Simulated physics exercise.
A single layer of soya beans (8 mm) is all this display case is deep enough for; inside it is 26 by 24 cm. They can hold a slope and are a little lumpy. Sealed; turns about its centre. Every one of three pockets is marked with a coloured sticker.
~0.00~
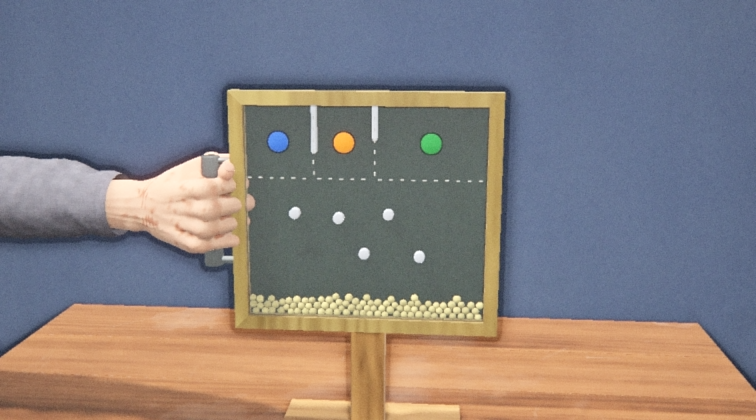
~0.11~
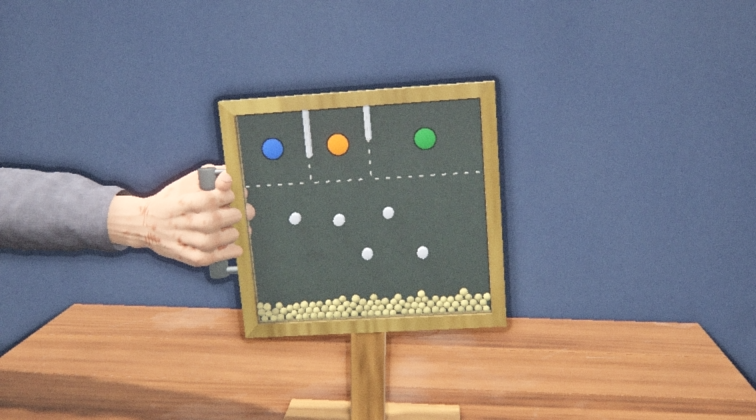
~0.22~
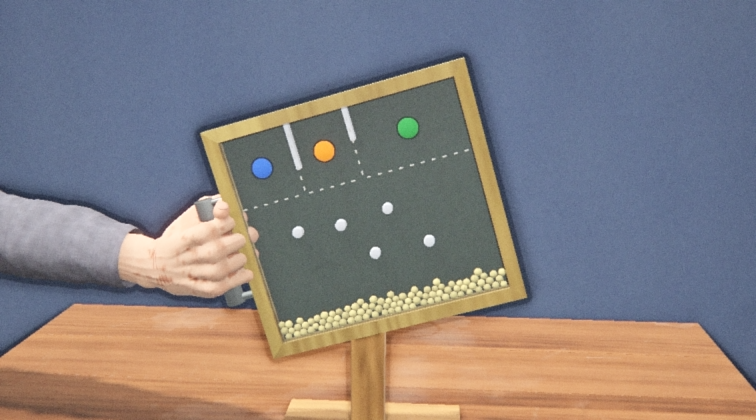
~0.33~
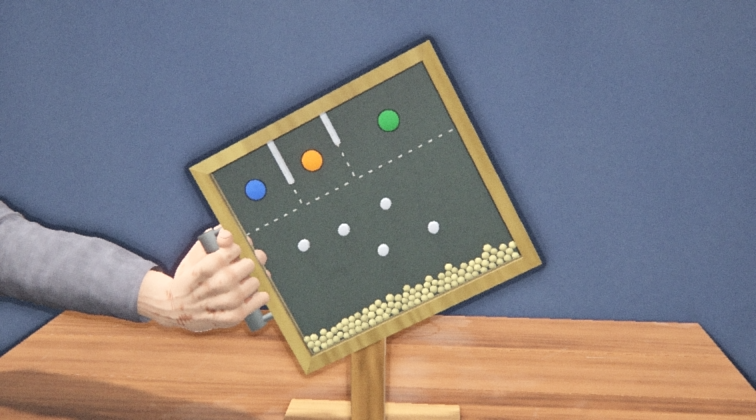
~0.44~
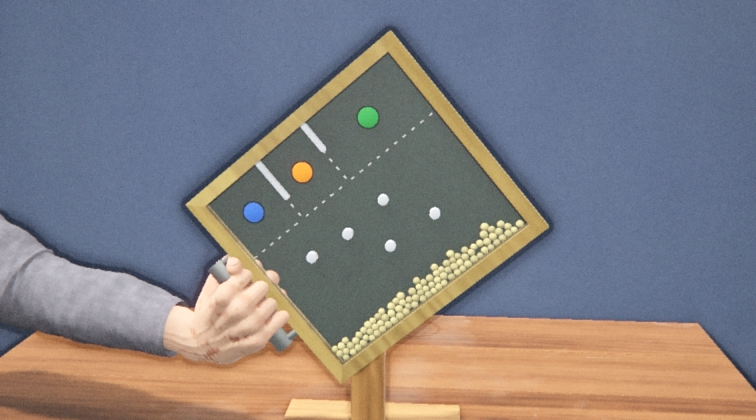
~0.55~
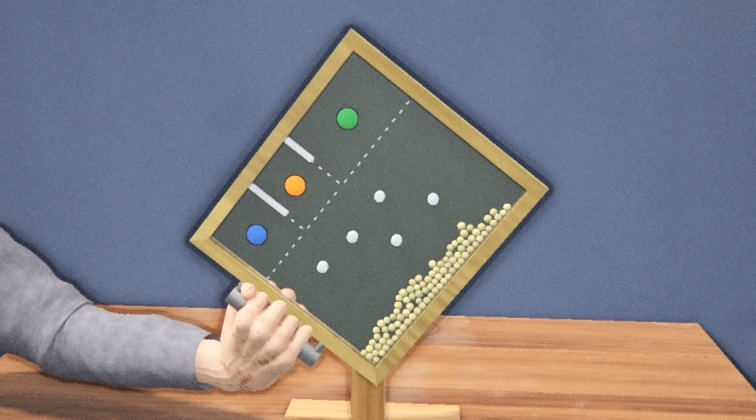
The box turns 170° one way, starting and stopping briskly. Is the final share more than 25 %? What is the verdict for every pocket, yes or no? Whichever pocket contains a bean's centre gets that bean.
Verdicts - orange: No, blue: Yes, green: No.
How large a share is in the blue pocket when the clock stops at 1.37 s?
Roughly 50 per cent.
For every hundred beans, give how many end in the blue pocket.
Something like 80 per cent finishes there.
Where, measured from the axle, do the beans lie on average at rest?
The middle sits around 9 cm right of it and 9 cm below it.
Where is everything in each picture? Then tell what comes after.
In the first frame, level; about 90 beans; beans' middle (366, 307); highest (457, 300); orange (344, 143), blue (278, 142), green (431, 144).
In the second frame, turned 5° anticlockwise; beans' middle (374, 307); highest (464, 292); 5 fixed pegs, one at (367, 254).
In the third frame, turned 16° anticlockwise; beans' middle (393, 304); highest (502, 272); wall ends (299, 167), (353, 139).
In the fourth frame, turned 28° anticlockwise; beans' middle (410, 298); highest (513, 245).
In the fifth frame, turned 40° anticlockwise; beans' middle (424, 290); highest (520, 224).
In the sixth frame, turned 52° anticlockwise; beans' middle (428, 287); highest (507, 207); orange (295, 186), blue (257, 235), green (348, 119).
After 0.96 s, it stands 96° anticlockwise; the beans' middle is 9 cm right of and 7 cm below the centre; nothing in the marked areas.
After 1.37 s, it stands 140° anticlockwise; the beans' middle is 6 cm right of and 10 cm below the centre; blue 50 %.
After 1.72 s, it stands 170° anticlockwise; the beans' middle is 9 cm right of and 9 cm below the centre; blue 80 %.
All still by 2.3 s, it stands 170° anticlockwise; orange 0 %, blue 80 %, green 0 %, elsewhere 15 %.
